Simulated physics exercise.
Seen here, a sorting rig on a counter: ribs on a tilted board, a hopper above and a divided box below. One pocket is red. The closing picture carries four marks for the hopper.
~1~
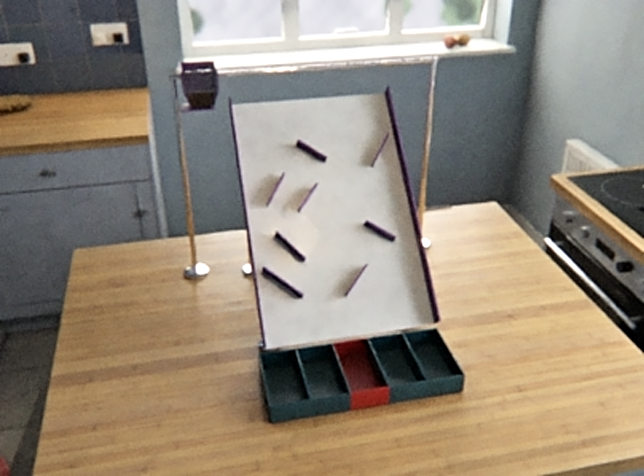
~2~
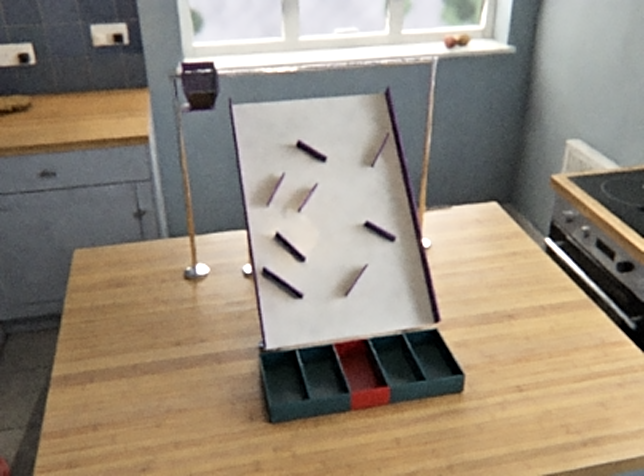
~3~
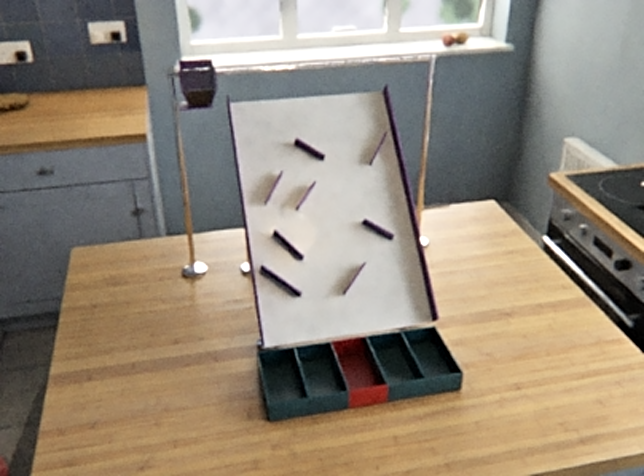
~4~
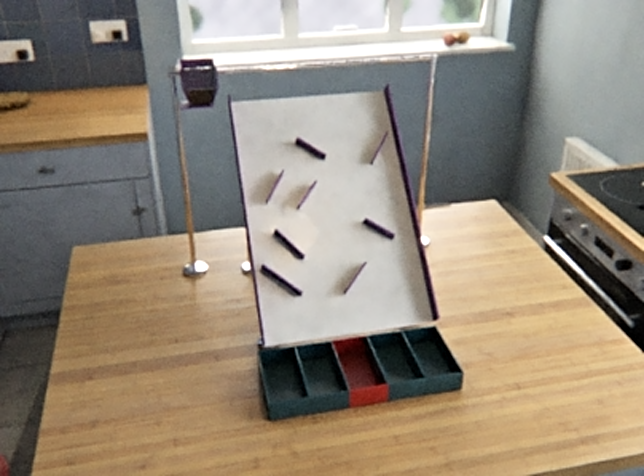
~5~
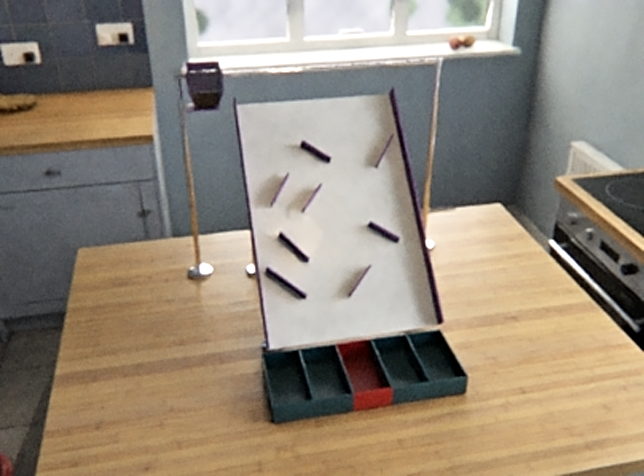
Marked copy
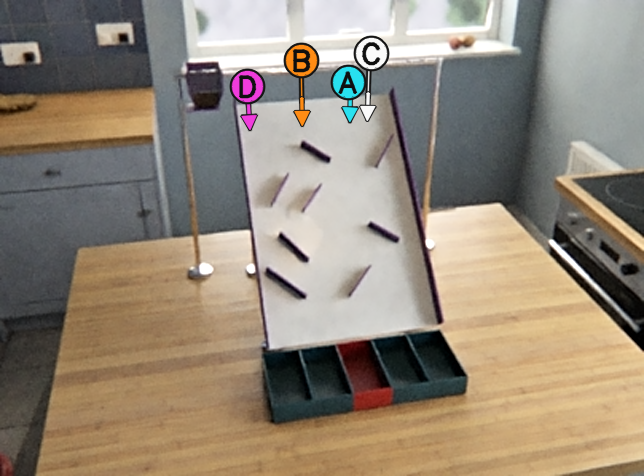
A tilted white board with dark ribs stands still above a divided box with one red pocket.
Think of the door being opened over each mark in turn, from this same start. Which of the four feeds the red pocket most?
Best: D.
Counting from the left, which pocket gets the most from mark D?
The third from the left.
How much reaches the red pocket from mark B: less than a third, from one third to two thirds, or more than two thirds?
It is less than a third.
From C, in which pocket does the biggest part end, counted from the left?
The second from the left.
On the marked copy, mark A meets the board at (349, 116); mark B meets the board at (302, 120); mark C meets the board at (367, 115); mark D meets the board at (249, 124).
With A, none in the red pocket, about half in other pockets, about half outside the box.
With B, a small part in the red pocket, about a quarter in other pockets, about two thirds outside the box.
With C, a stray few in the red pocket, about half in other pockets, about half outside the box.
With D, about a third in the red pocket, about a quarter in other pockets, about half outside the box.
